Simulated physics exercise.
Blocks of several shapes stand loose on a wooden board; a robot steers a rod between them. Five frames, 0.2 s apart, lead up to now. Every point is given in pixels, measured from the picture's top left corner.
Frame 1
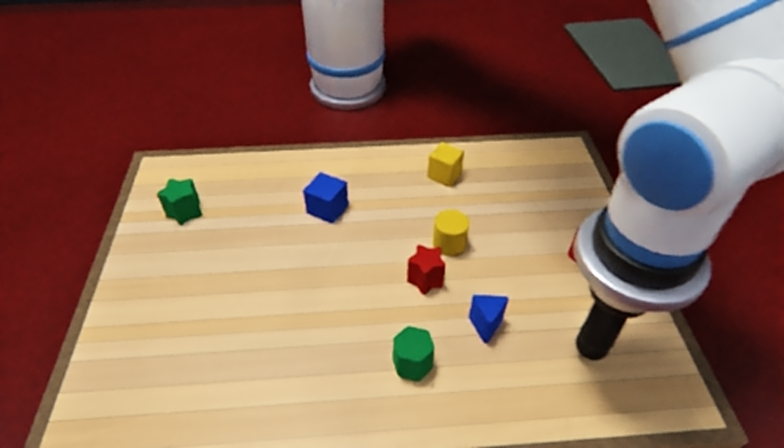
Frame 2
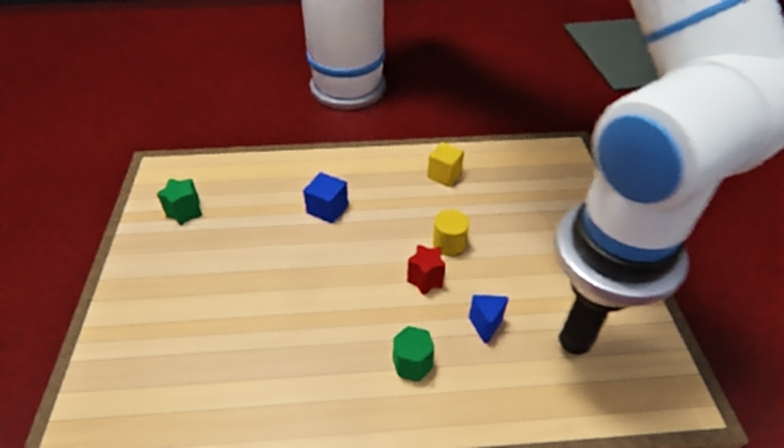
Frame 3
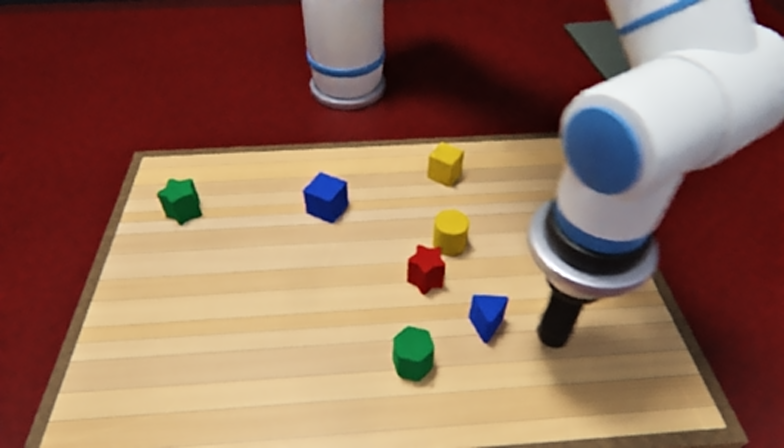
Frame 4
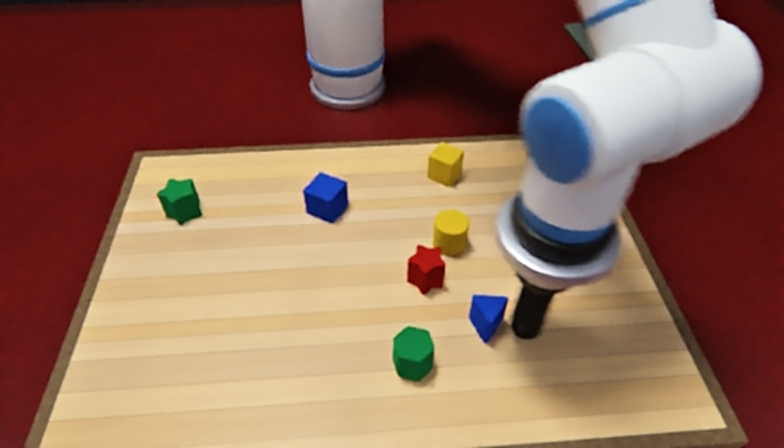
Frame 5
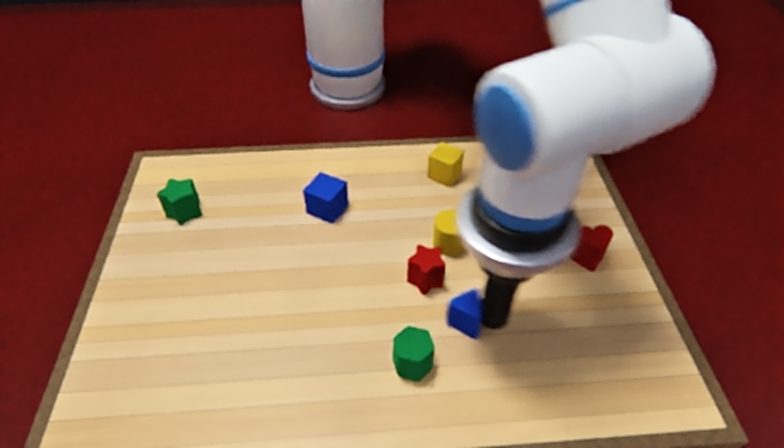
On a wooden board scattered with small coloured blocks, a white robot arm holds a black rod near the right side. The rod moves steadily left across the board toward a blue triangular block, then pushes it a short way left, while a red block comes into view behind the arm.
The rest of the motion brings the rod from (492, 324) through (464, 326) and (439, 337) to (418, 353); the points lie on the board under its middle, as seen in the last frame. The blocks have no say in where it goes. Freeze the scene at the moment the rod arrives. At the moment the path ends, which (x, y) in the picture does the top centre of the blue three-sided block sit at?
Put as a pixel place, it's (411, 306).
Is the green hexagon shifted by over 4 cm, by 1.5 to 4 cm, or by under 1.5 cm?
If I had to pick, the green hexagon travels from 1.5 to 4 cm here.
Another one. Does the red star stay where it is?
Yes, I think so.
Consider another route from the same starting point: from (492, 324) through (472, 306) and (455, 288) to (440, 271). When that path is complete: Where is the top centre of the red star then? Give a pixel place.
I'd expect the centre of its top face to be at (409, 249).
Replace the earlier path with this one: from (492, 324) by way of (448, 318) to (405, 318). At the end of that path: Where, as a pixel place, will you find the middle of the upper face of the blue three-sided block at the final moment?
It should be at (379, 296) by then.
What follows on the original path. Halfway along, rod at (451, 323); blue three-sided block at (425, 304), turned 20° clockwise.
At the end, rod at (419, 347); green hexagon at (397, 360); red star still; blue three-sided block at (411, 306), turned 45° clockwise.
